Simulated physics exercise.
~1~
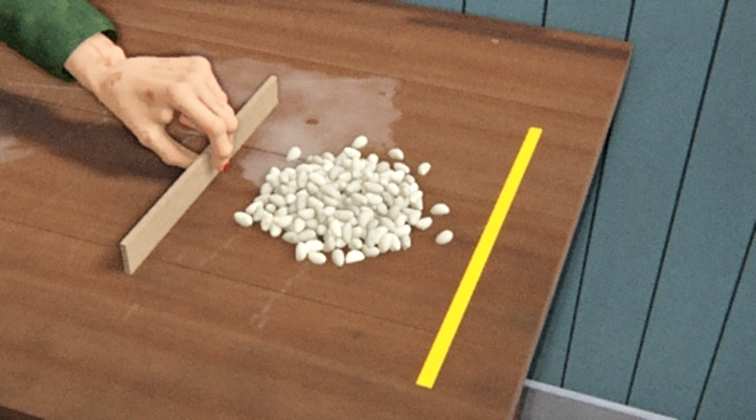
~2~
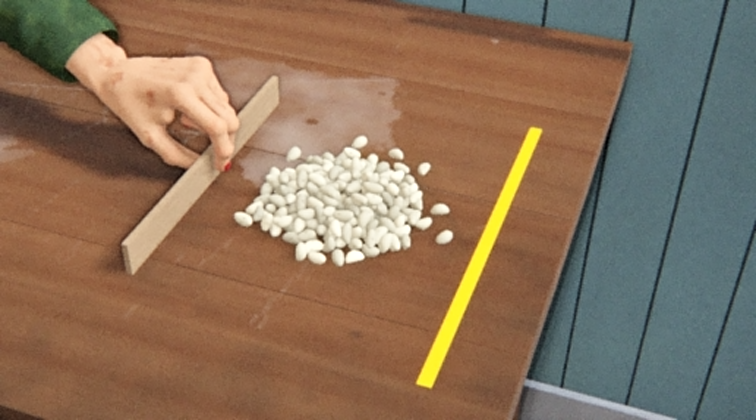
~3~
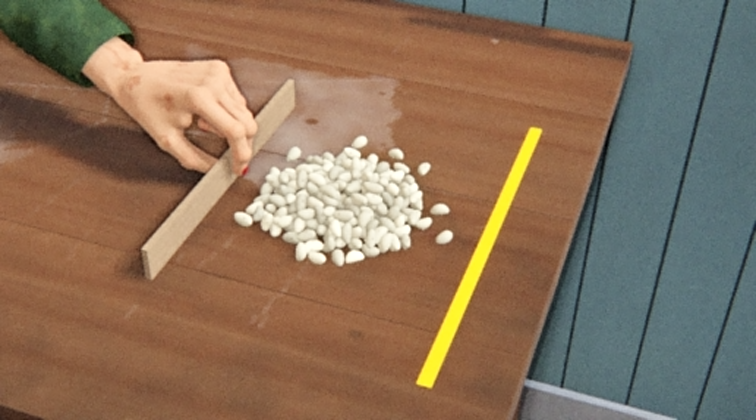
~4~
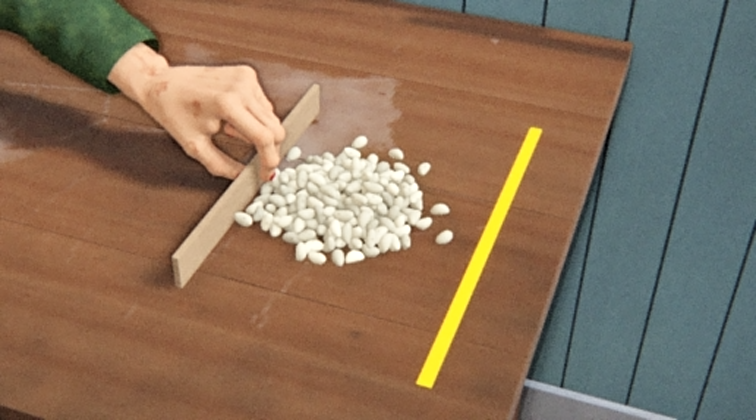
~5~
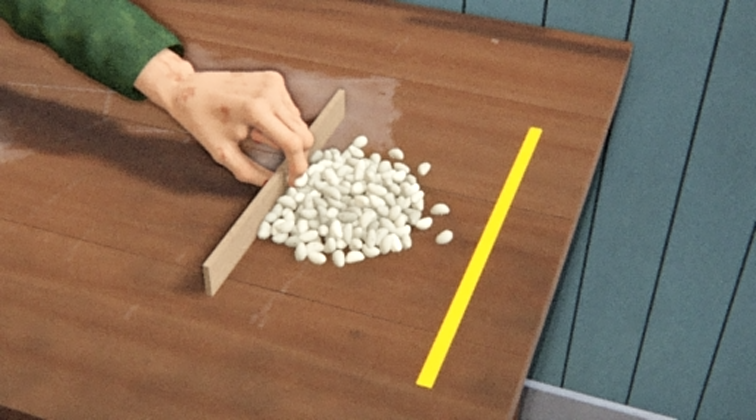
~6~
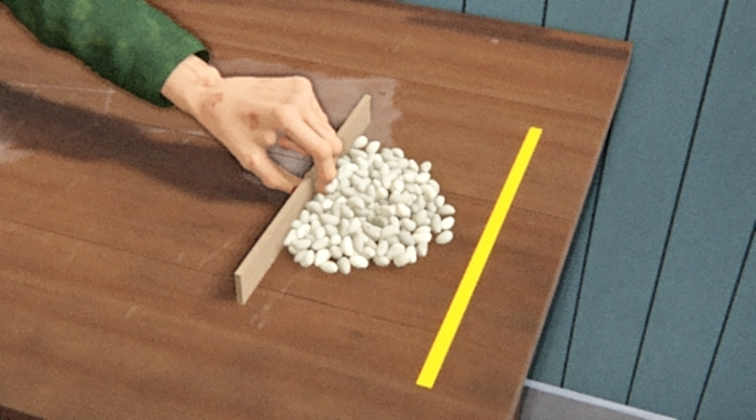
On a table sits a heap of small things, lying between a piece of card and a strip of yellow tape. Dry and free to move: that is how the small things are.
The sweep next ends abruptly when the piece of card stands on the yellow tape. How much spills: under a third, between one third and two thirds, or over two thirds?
Between one third and two thirds.
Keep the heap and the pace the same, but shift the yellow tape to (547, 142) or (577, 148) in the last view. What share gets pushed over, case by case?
About 60 and 90 per cent.
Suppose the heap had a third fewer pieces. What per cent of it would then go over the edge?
Near 40 %.
Soon, piece of card still moving, near (406, 195); heap all on the table, its front near (524, 263).
A while on, piece of card stopped at the yellow tape; heap about a third over the edge.
Towards the end, piece of card stopped at the yellow tape; heap about half over the edge.
Finally, piece of card stopped at the yellow tape; heap about half over the edge.
